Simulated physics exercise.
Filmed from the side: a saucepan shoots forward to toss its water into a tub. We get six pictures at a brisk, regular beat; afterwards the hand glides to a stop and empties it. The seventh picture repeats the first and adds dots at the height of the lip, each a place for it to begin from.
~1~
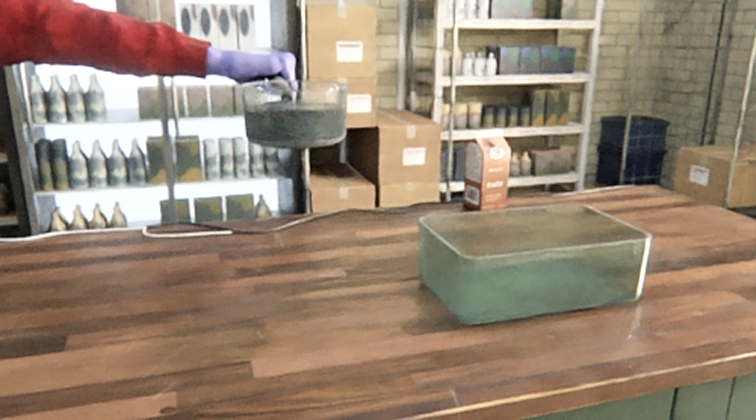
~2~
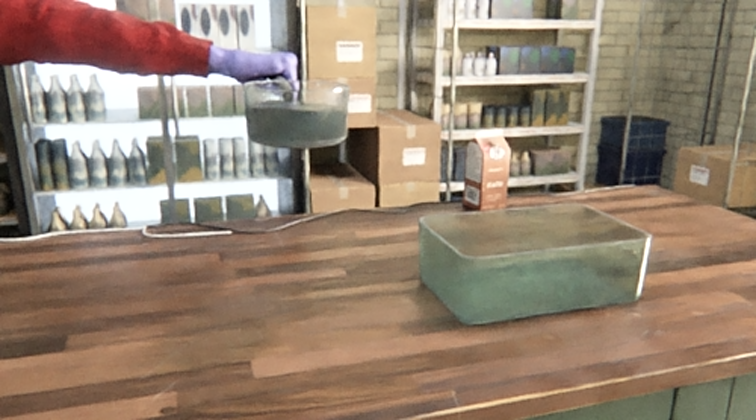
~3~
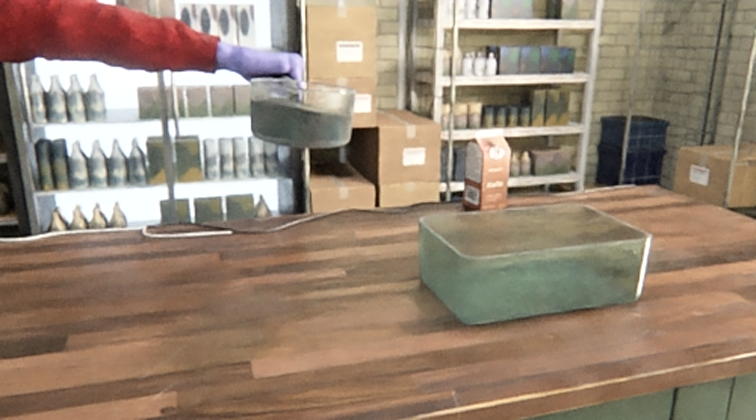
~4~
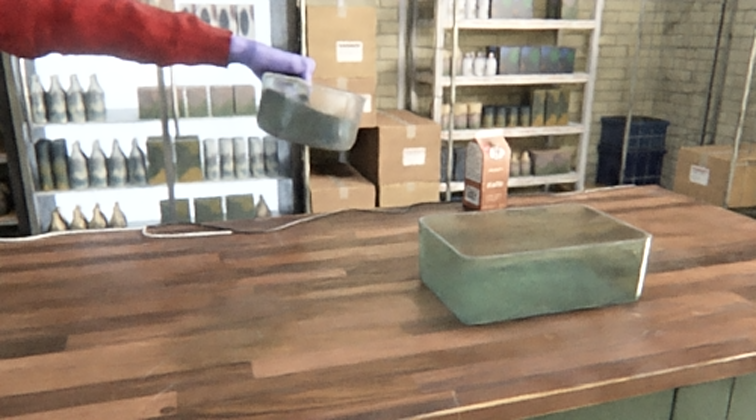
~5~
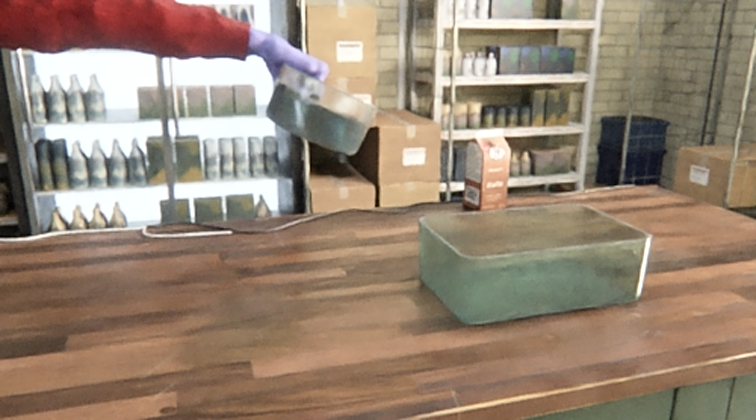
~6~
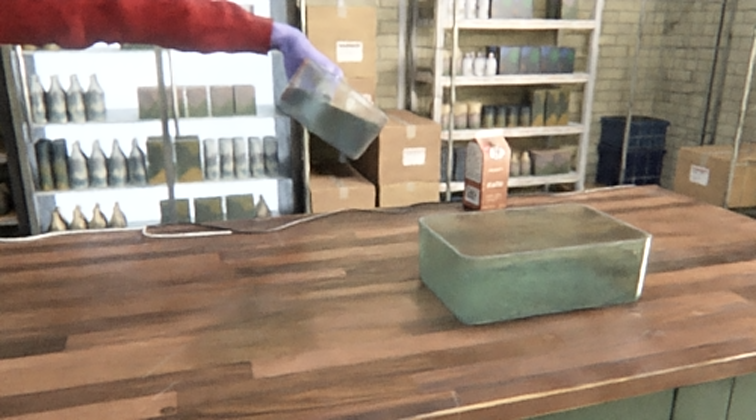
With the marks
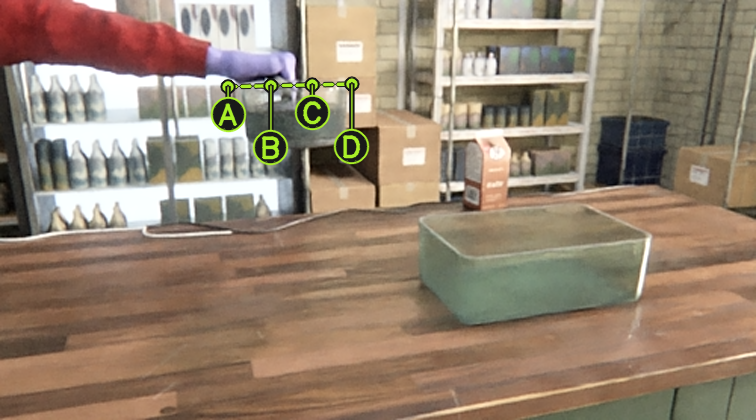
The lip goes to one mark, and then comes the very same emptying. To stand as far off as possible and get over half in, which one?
It is C.
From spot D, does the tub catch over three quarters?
Yes, clearly.
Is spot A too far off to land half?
Yes, it does.
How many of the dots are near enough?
Two of them.
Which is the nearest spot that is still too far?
B it is.
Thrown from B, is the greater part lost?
Yes, that goes wrong.
On the marked copy, A at (228, 86); B at (270, 85); C at (312, 84); D at (351, 84).
With A, about 0 % lands in the tub, 100 % falls short.
With B, about 8 % lands in the tub, 89 % falls short and 3 % goes beside or beyond.
With C, about 76 % lands in the tub, 17 % falls short and 7 % goes beside or beyond.
With D, about 89 % lands in the tub, 3 % falls short and 8 % goes beside or beyond.
